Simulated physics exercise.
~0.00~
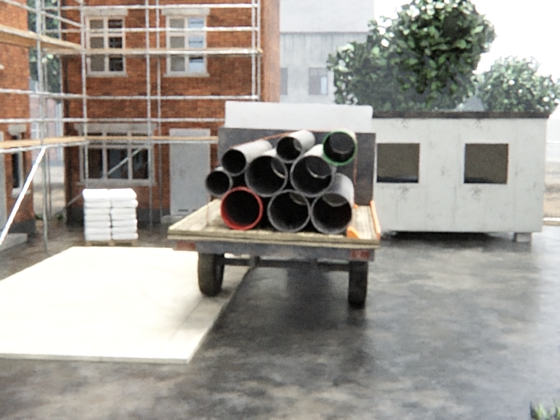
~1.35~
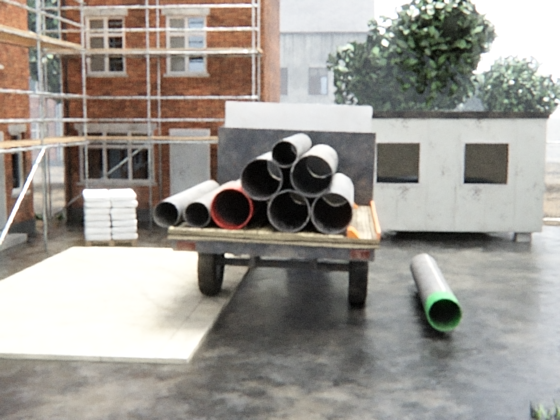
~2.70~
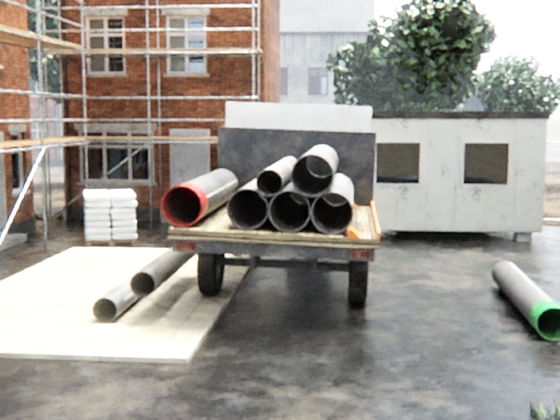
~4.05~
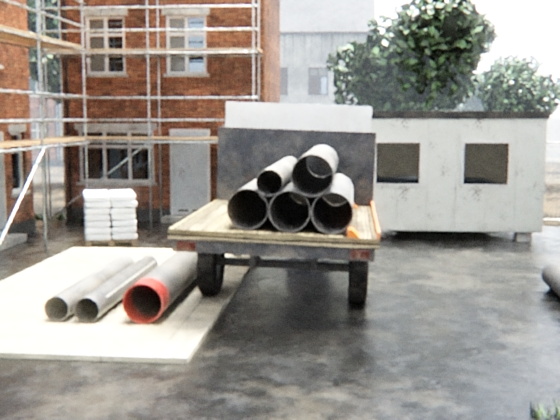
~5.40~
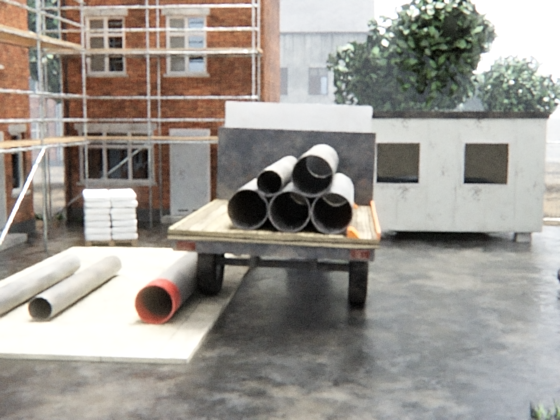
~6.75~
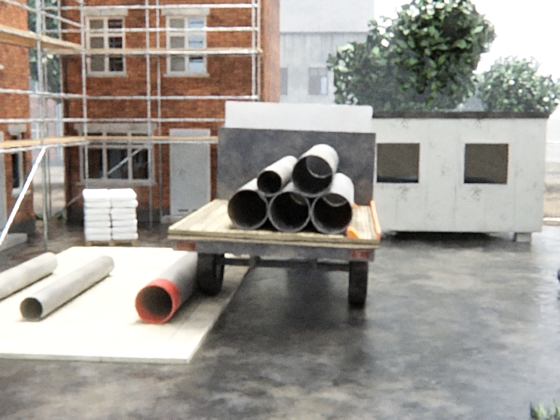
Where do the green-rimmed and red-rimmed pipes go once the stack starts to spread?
Both leave the flatbed. The green-rimmed pipe falls off the right side and rolls away, while the red-rimmed one goes over the left edge and ends up on the pale slab.
